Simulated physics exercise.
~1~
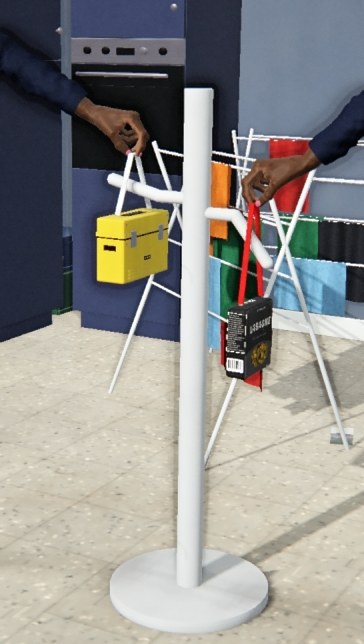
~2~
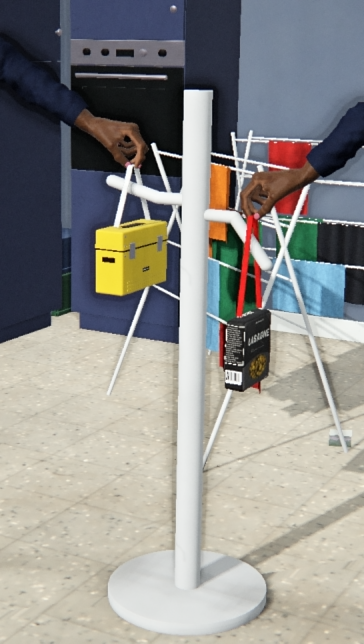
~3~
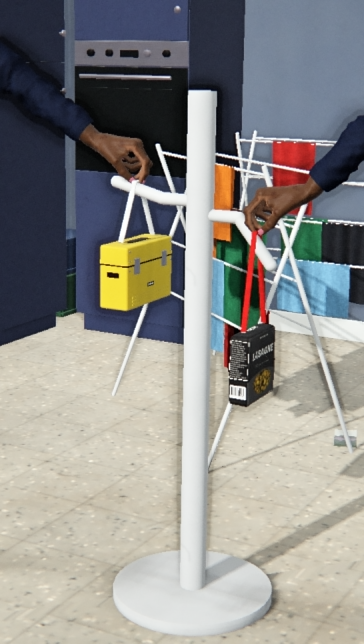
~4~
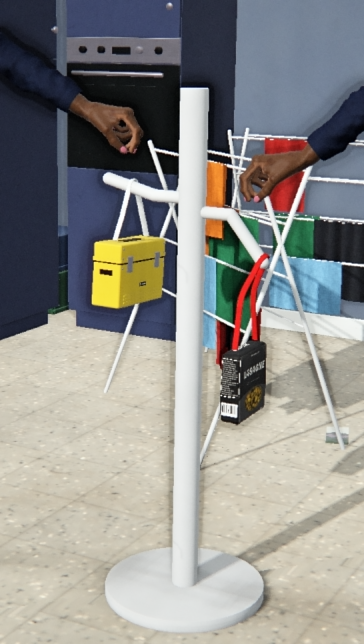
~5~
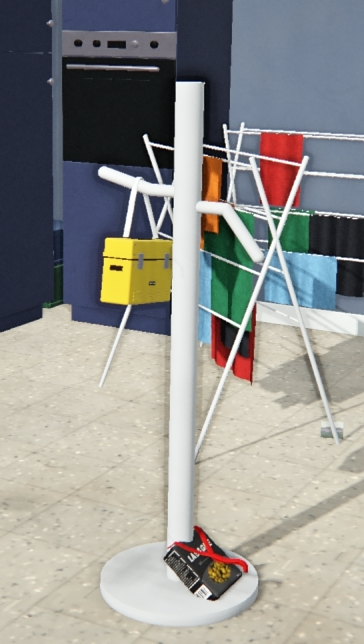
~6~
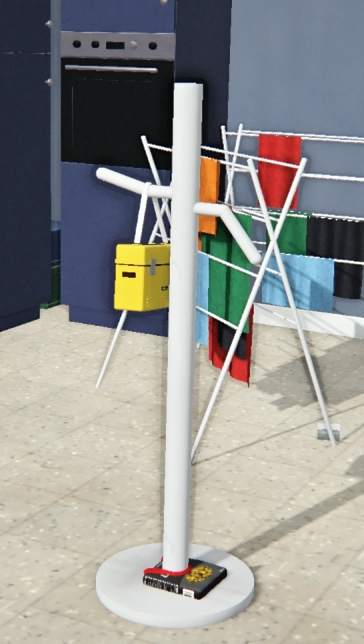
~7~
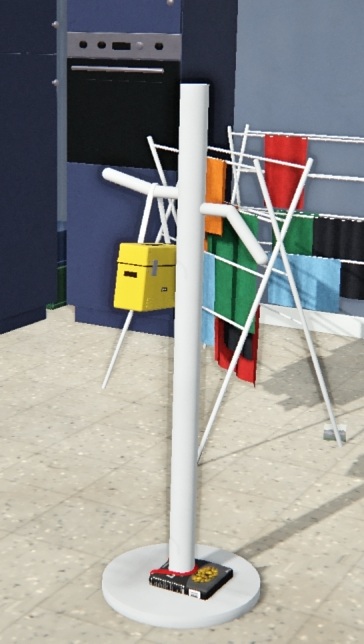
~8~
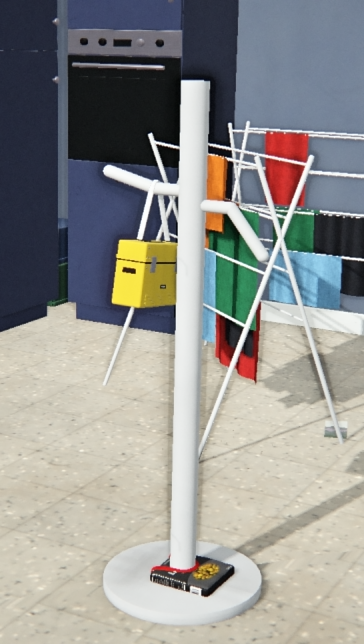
In this clip, two hands lower a yellow case and a black pouch by their loops onto the left and right pegs of a white post, then let go; the case stays hanging, tilted, while the pouch slips off and ends lying on the post's round base.
